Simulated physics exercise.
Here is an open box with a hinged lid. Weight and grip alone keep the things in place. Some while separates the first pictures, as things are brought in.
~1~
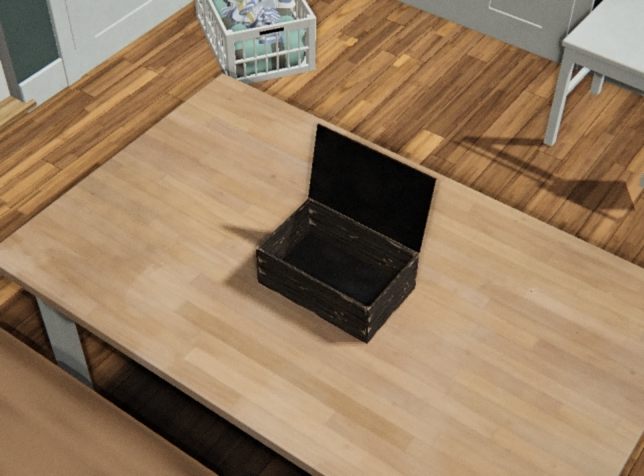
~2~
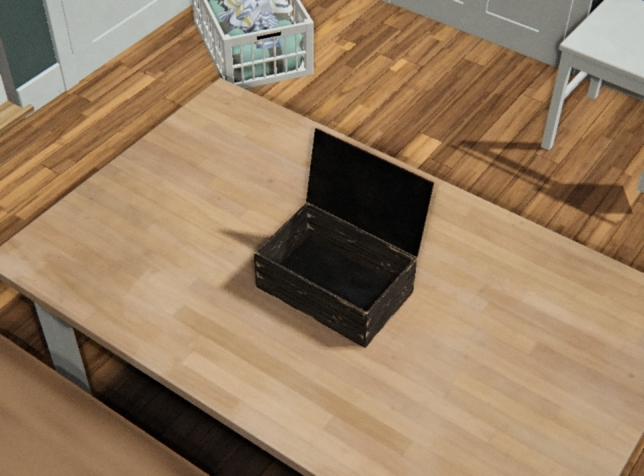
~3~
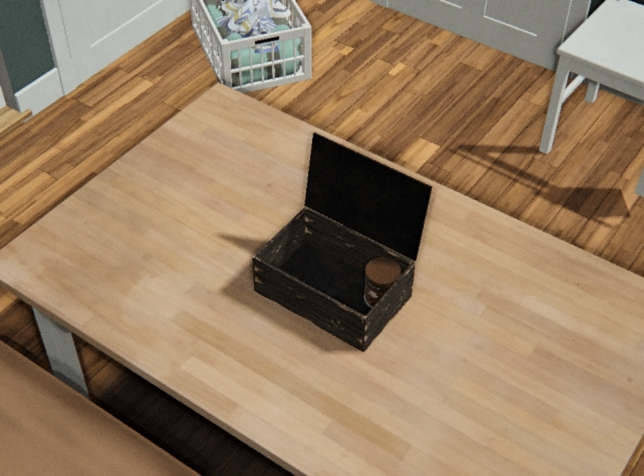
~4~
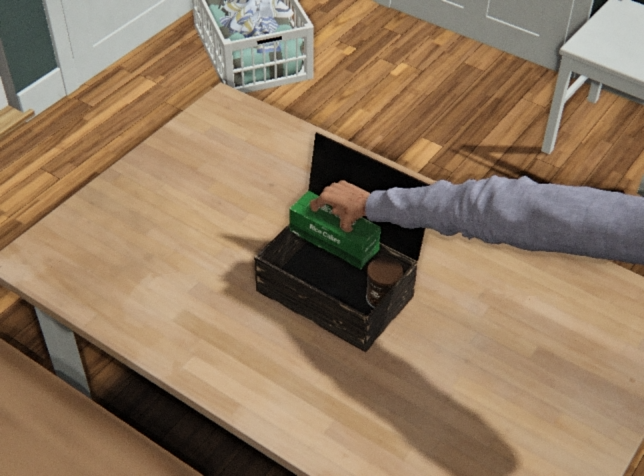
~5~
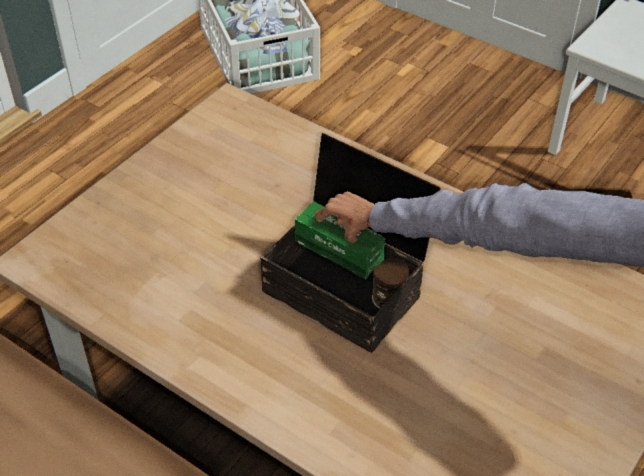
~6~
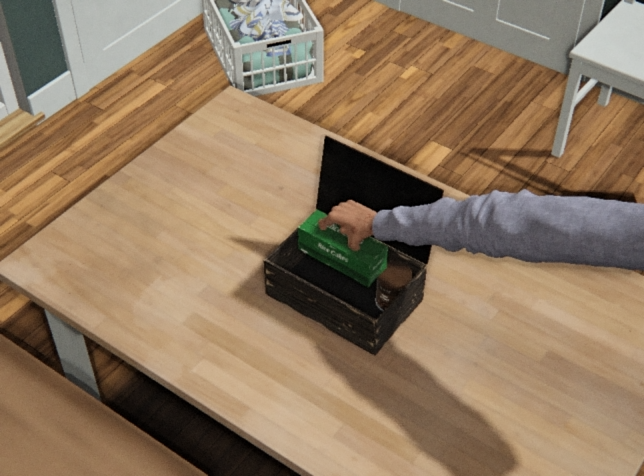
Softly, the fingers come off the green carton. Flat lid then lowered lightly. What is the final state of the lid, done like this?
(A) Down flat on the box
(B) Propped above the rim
Down flat on the box (A).
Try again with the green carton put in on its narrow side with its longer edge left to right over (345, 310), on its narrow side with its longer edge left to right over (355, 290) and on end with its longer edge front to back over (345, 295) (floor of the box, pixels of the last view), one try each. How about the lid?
On the first go it comes down fully, on the second it comes down fully, and on the third it can't shut.
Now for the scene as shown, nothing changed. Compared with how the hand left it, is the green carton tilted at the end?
Well, it ends up skewed.
Then, 1.10 s later than the last frame, lid starting down; green carton tilted by 33° near (344, 259).
Then, 1.80 s later than the last frame, lid 47° above the rim; green carton tilted by 31° near (343, 259).
Then, 2.20 s later than the last frame, lid 16° above the rim; green carton on its side near (332, 293).
When it is over, lid shut; lying over in the box, green carton; brown tin as before. End places, in pixels of the last picture, green carton near (330, 296).
